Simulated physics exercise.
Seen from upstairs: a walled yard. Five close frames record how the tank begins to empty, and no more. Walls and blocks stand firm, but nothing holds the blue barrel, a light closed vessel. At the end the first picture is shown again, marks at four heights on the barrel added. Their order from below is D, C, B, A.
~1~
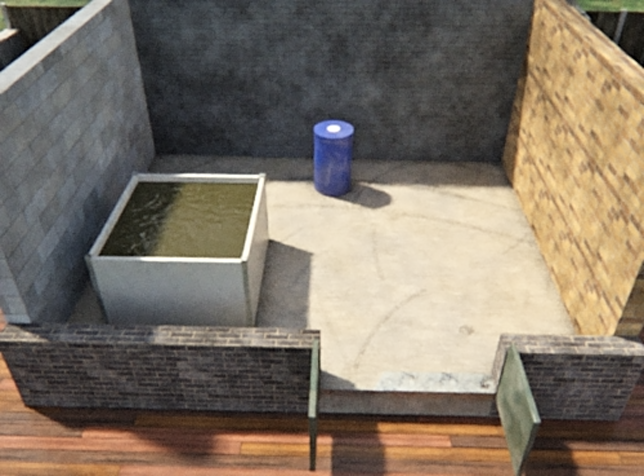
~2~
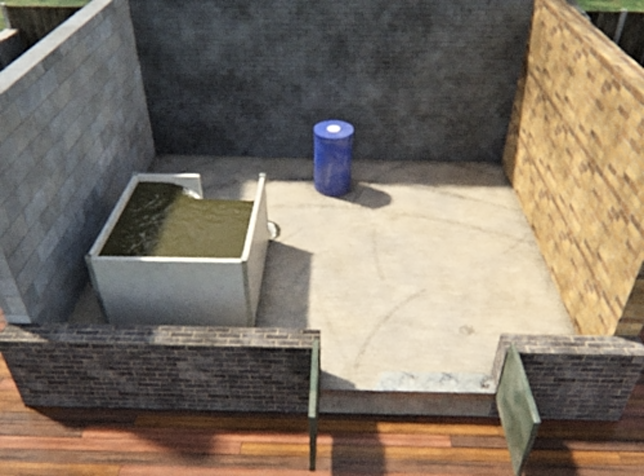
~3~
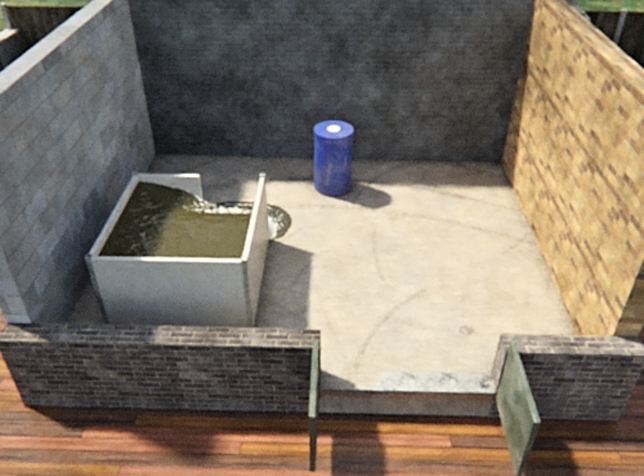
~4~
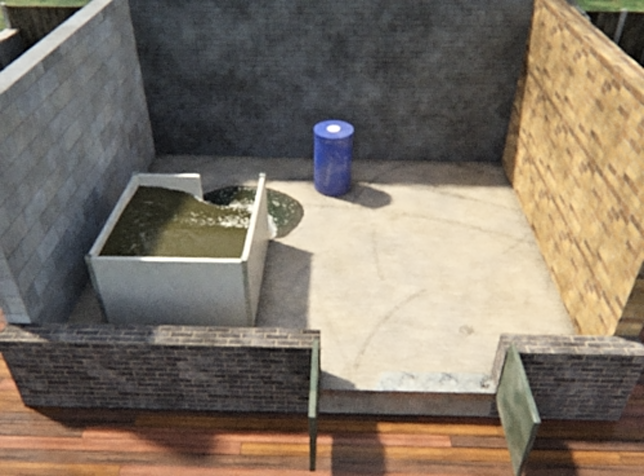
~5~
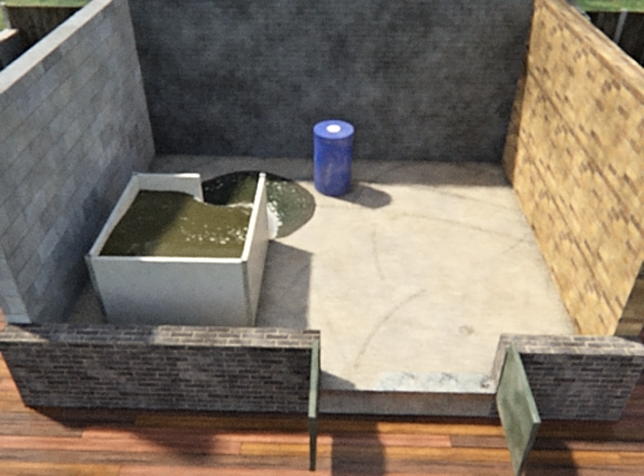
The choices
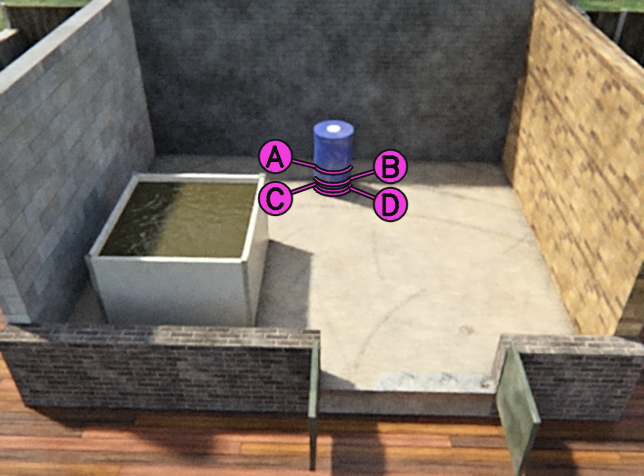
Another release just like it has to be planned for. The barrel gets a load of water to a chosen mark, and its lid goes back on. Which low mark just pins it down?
Take A.
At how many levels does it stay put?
One of them.
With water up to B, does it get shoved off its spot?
Yes.
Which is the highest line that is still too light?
Here it is line B.
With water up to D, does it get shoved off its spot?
Yes, it does.
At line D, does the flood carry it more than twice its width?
Yes.
On the marked copy, A at (332, 173); B at (332, 184); C at (332, 191); D at (332, 194); from the bottom up D, C, B, A.
For line A, it shifts by a finger or two and stays.
For line B, it is pushed about 3 times its own width away.
For line C, it is pushed about 6 times its own width away.
For line D, it is pushed about 7 times its own width away.
